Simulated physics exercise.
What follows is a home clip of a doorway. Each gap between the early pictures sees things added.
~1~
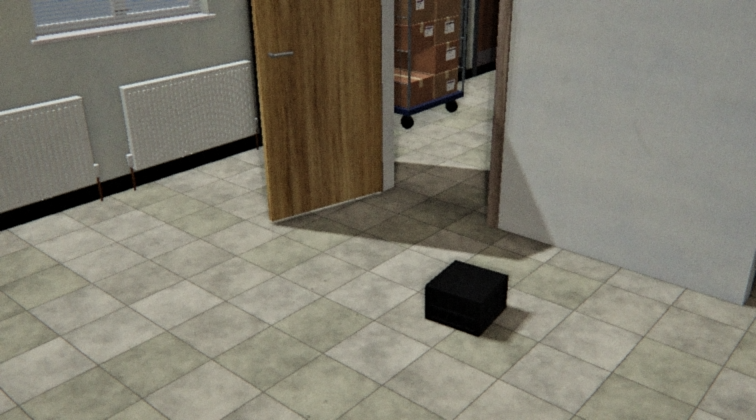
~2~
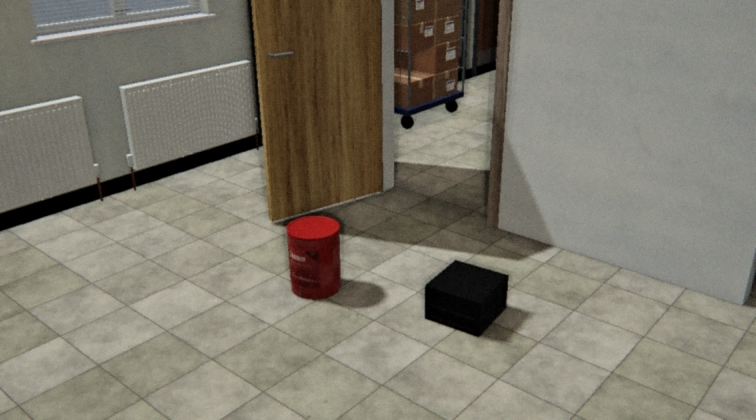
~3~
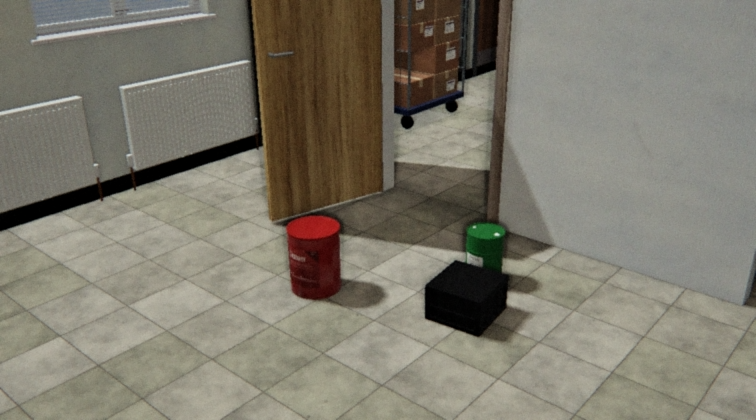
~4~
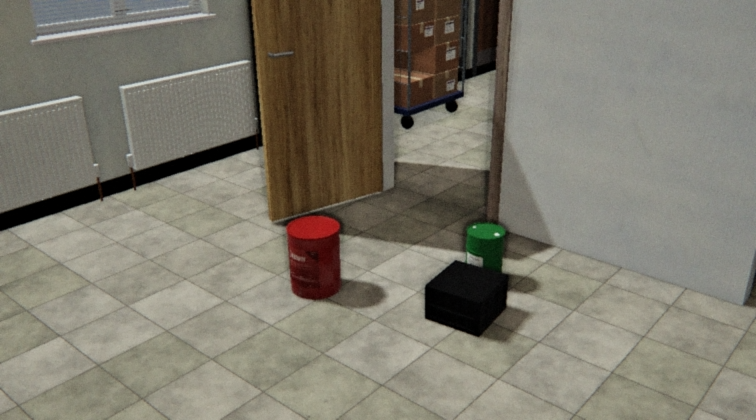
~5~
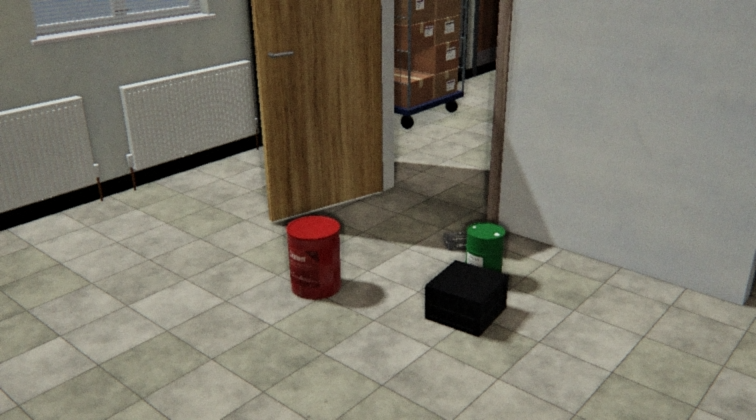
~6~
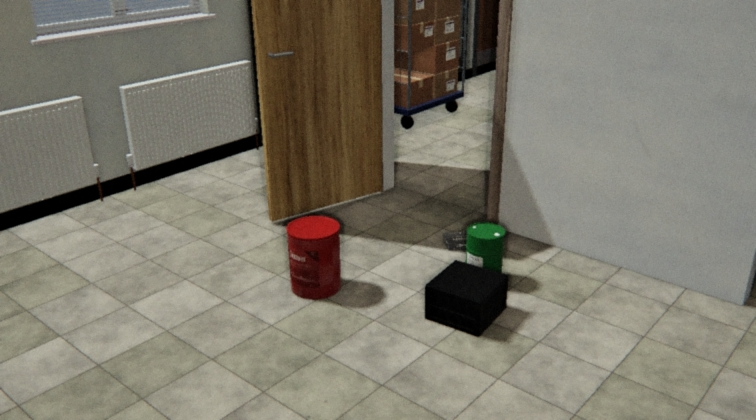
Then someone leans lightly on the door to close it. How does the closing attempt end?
It ends with the door fully closed.
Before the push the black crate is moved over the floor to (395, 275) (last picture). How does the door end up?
In the end the door swings completely to.
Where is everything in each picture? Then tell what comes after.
In the first picture, door wide open and still; black crate (467, 297).
In the second picture, door wide open and still; red pail (315, 257); black crate (467, 297).
In the third picture, door wide open and still; green canister (484, 255); red pail (315, 257).
In the fourth picture, door wide open and still; black crate (467, 297); green canister (484, 255).
In the fifth picture, door wide open and still; red pail (315, 257); black crate (467, 297).
In the sixth picture, door wide open and still; grey packet (462, 241); green canister (484, 255).
Then, 1.00 s past the last view, door 59° open.
Then, 1.50 s past the last view, door 17° open; grey packet displaced a little near (478, 241).
Finally, door 0° open; moved from the start, grey packet; the other 3 still in place. Final places as the last picture's camera would see them, grey packet near (495, 241).
